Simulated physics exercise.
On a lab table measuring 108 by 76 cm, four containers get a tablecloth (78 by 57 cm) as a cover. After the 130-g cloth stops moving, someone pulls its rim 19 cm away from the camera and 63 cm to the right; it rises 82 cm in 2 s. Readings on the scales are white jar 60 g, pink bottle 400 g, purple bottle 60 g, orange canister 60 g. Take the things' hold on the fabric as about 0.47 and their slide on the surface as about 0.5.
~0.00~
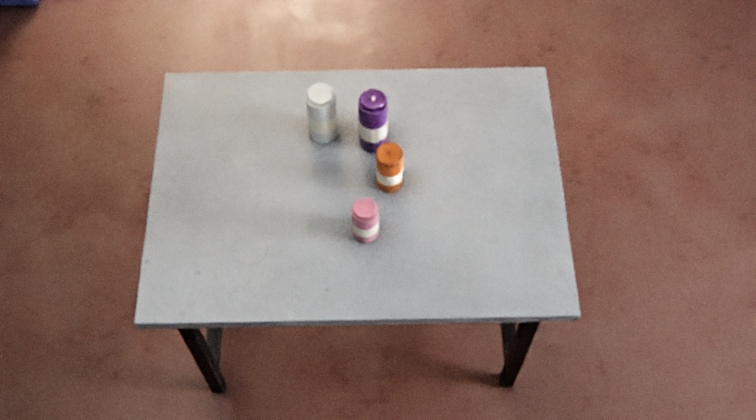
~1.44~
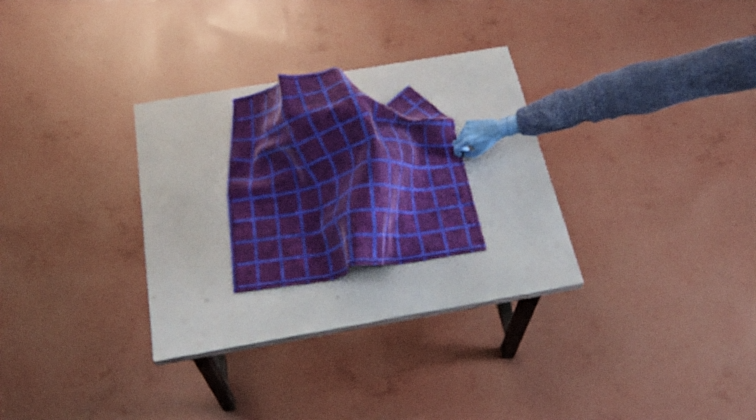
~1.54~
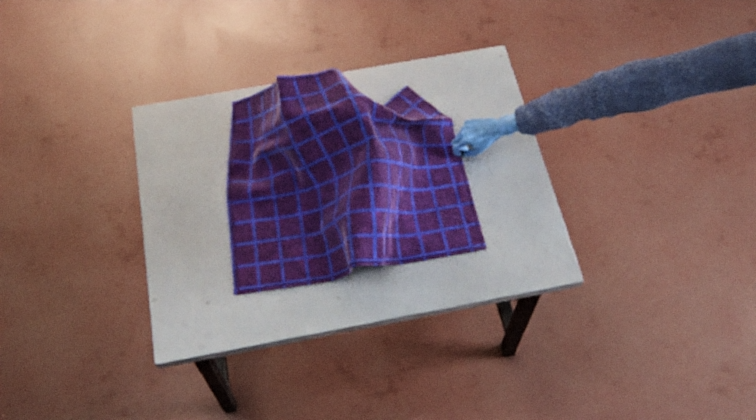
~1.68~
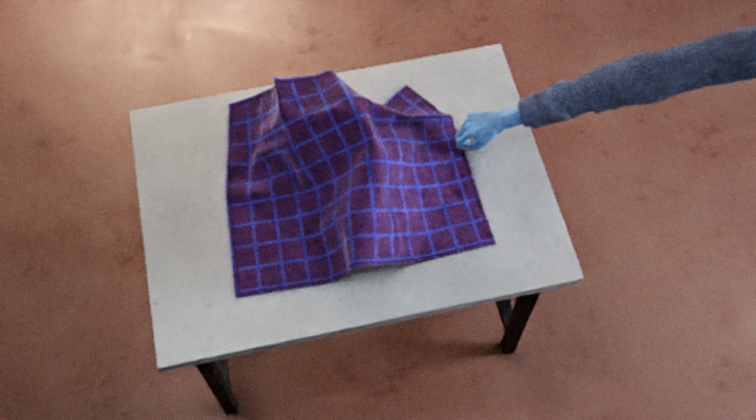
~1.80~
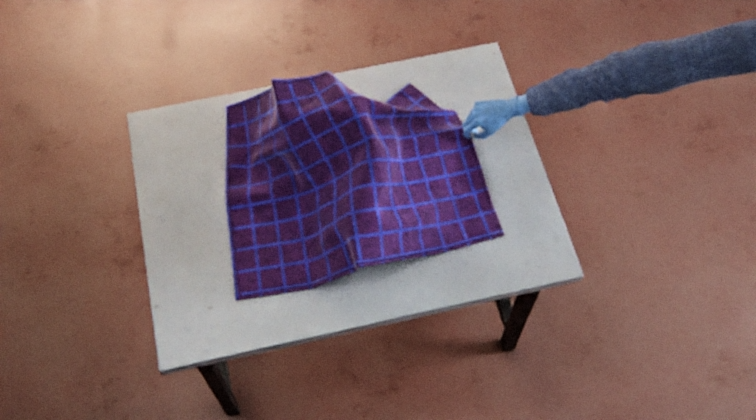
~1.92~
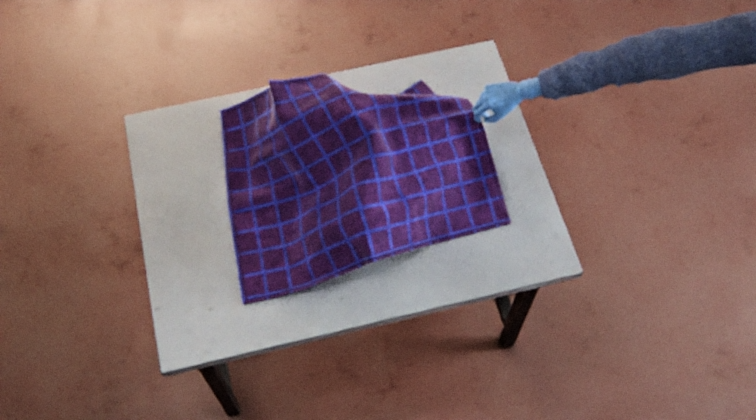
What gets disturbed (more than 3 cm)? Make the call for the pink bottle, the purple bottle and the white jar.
The pink bottle holds its ground. The purple bottle fails to hold its ground. The white jar fails to hold its ground.
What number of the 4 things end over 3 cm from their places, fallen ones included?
Count recorded: 3.
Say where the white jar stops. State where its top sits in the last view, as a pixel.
Around (340, 115).
At 2.3 s, middle of the tablecloth at (408, 113); white jar 8 cm off its start, purple bottle 5 cm off its start.
At 2.7 s, middle of the tablecloth at (501, 35); purple bottle on its side, 15 cm off its start, white jar on its side, 14 cm off its start, orange canister 4 cm off its start.
At 3.1 s, middle of the tablecloth at a place out of view; purple bottle on its side, 15 cm off its start at (403, 130), white jar on its side, 14 cm off its start at (341, 116), orange canister on its side, 11 cm off its start at (415, 174).
At 3.5 s, middle of the tablecloth at a place out of view; purple bottle on its side, 15 cm off its start, white jar on its side, 14 cm off its start, orange canister on its side, 13 cm off its start.
At 4.3 s, middle of the tablecloth at a place out of view; purple bottle on its side, 15 cm off its start at (402, 125), white jar on its side, 14 cm off its start at (340, 115), pink bottle 0 cm off its start at (363, 213), orange canister on its side, 19 cm off its start at (425, 222).
